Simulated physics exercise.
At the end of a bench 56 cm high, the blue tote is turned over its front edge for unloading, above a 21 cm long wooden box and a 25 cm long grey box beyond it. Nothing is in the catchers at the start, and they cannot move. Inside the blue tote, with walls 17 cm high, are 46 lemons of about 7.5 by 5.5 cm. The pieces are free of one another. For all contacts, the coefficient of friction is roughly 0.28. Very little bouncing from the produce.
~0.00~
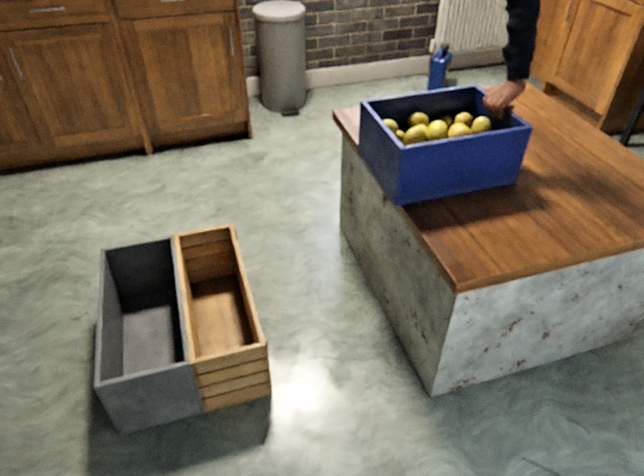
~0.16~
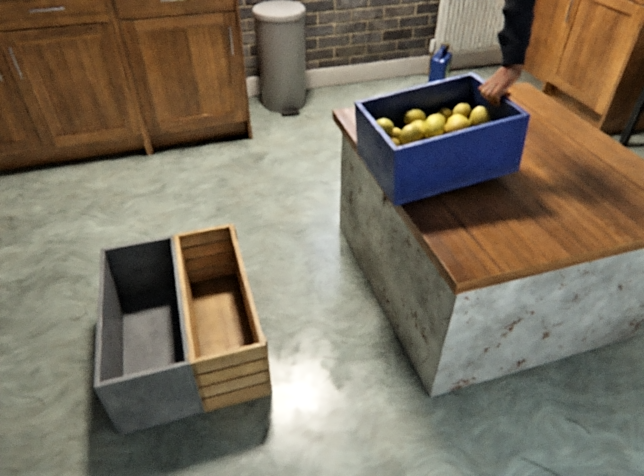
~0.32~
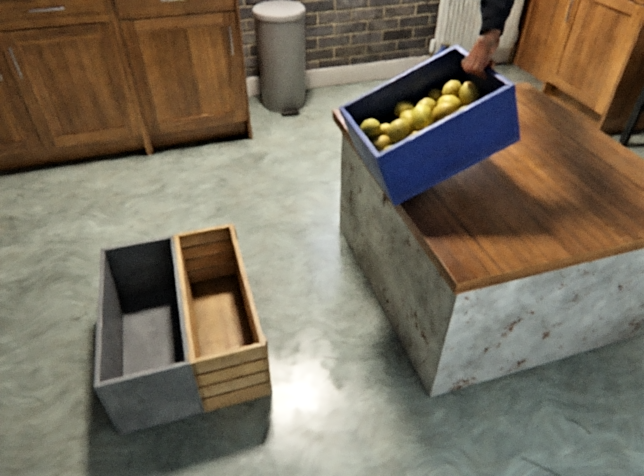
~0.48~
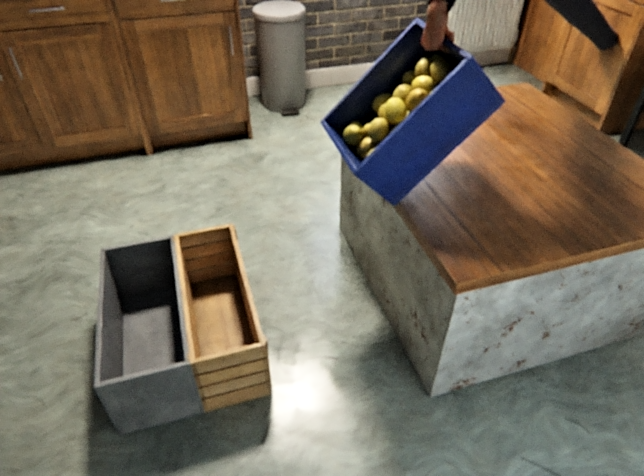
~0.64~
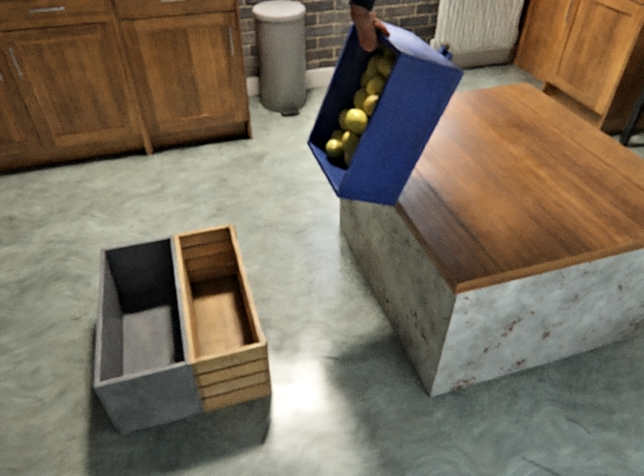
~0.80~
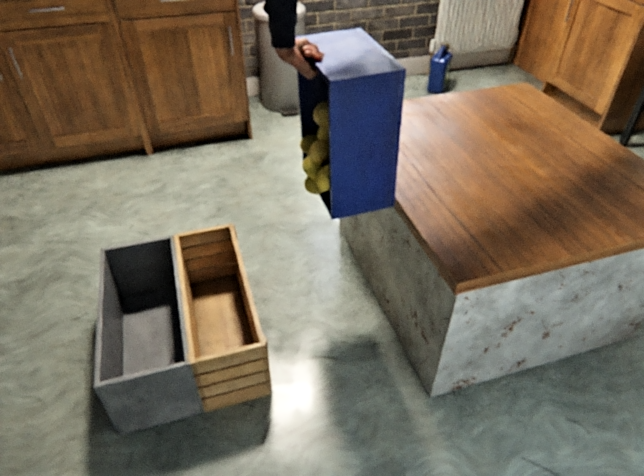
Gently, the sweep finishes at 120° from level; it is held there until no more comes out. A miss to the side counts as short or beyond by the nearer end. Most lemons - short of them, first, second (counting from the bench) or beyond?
Answer: Short.
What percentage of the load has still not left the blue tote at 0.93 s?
About 70 %, still inside.
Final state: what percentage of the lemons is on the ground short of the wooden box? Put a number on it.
Close to 80 in a hundred of them.
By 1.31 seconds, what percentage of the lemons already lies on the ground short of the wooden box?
Share: About 50 %.
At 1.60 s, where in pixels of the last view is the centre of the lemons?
At about (284, 317).
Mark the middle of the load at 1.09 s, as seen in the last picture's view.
Roughly at pixel (284, 218).
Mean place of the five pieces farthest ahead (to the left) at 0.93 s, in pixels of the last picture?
I'd say near (277, 201).
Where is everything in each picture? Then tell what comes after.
In the first frame (we follow the rim corner now nearest the camera), blue tote at (405, 147); wooden box at (195, 360); tilt 0°; nothing out yet.
Blue tote at (398, 148); tilt 6°, in the second frame.
Blue tote at (380, 154); tilt 22°, in the third frame.
Blue tote at (356, 169); tilt 44°, in the fourth frame.
Blue tote at (338, 192); tilt 68°, in the fifth frame.
Blue tote at (331, 215); wooden box at (195, 360); tilt 92°; nothing out yet, in the sixth frame.
After 0.93 s, tilt 107°; 32 still in the blue tote and 14 in the air.
After 1.09 s, tilt 118°; 16 still in the blue tote, 2 in the wooden box, 3 on the ground short of the wooden box and 25 in the air.
After 1.31 s, tilt 120°; 7 in the wooden box, 22 on the ground short of the wooden box and 17 in the air.
When it is over (at 1.60 s), 9 in the wooden box and 37 on the ground short of the wooden box.
